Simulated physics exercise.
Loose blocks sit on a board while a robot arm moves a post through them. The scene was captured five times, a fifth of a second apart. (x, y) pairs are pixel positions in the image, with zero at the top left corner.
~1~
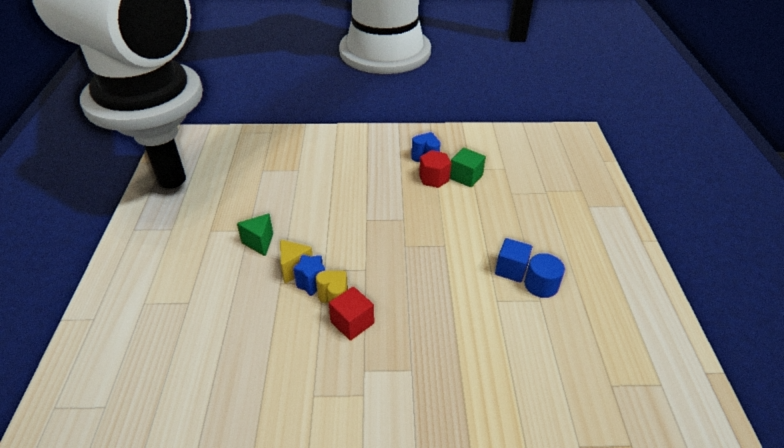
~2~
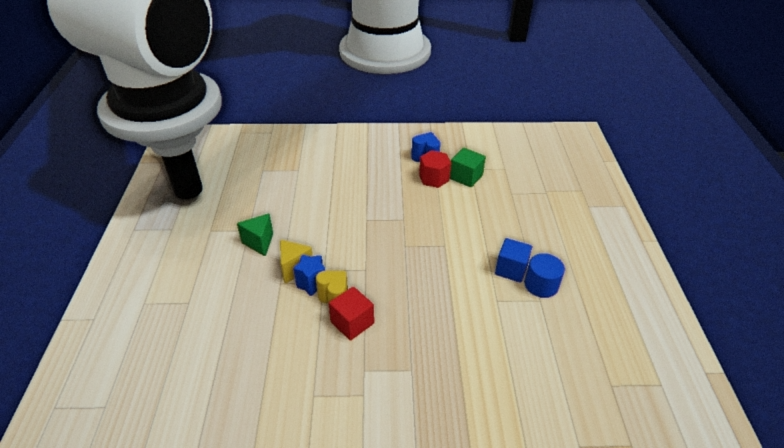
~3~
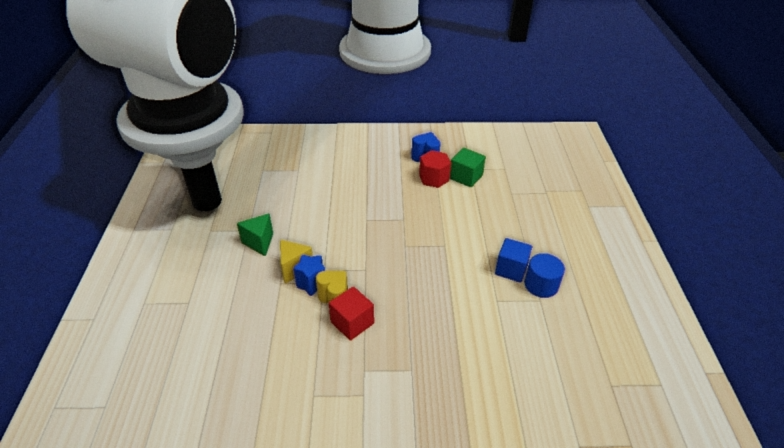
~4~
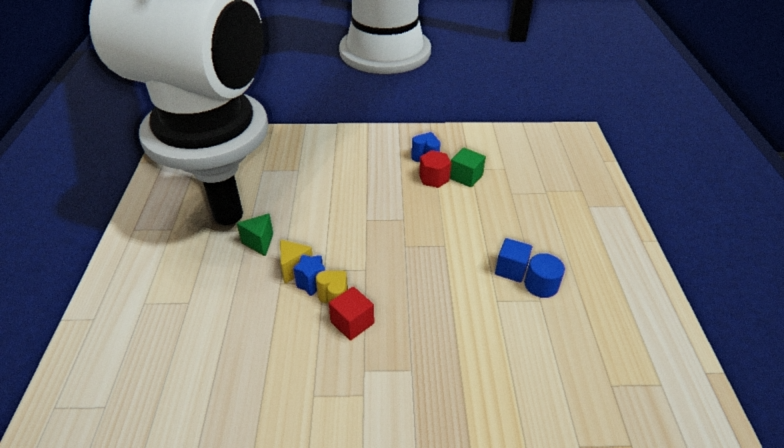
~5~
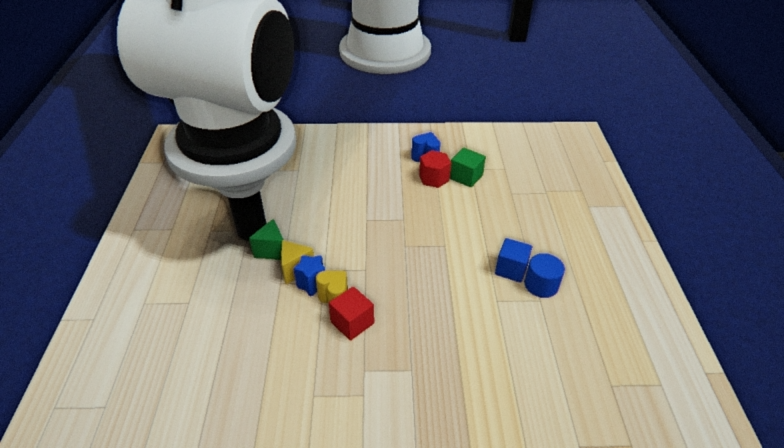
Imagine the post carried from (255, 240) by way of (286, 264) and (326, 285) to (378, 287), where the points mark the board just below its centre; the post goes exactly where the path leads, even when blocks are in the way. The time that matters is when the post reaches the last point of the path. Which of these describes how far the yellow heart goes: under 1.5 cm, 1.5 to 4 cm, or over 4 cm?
Over 4 cm.
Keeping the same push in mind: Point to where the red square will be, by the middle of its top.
In the picture, it is at (382, 343).
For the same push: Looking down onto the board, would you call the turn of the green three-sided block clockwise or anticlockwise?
Seen from above, counterclockwise.
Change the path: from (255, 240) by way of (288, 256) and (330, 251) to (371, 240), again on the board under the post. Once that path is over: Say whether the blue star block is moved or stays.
That block will leave its spot.
What follows on the original path. One third of the way, post (286, 257); green three-sided block (313, 234), turned 35° anticlockwise; yellow three-sided block (320, 248), turned 70° clockwise; blue star block (320, 271); yellow heart (341, 287); red square (359, 310).
Two thirds of the way, post (325, 277); green three-sided block (319, 233), turned 50° anticlockwise; yellow three-sided block (345, 250), turned 20° anticlockwise; blue star block (346, 279), turned 20° clockwise; yellow heart (357, 300); red square (372, 327).
At the end, post (378, 279); green three-sided block (319, 233), turned 50° anticlockwise; yellow three-sided block (361, 248), turned 85° anticlockwise; blue star block (384, 289), turned 55° clockwise; yellow heart (380, 312), turned 40° clockwise; red square (382, 343), turned 20° clockwise.
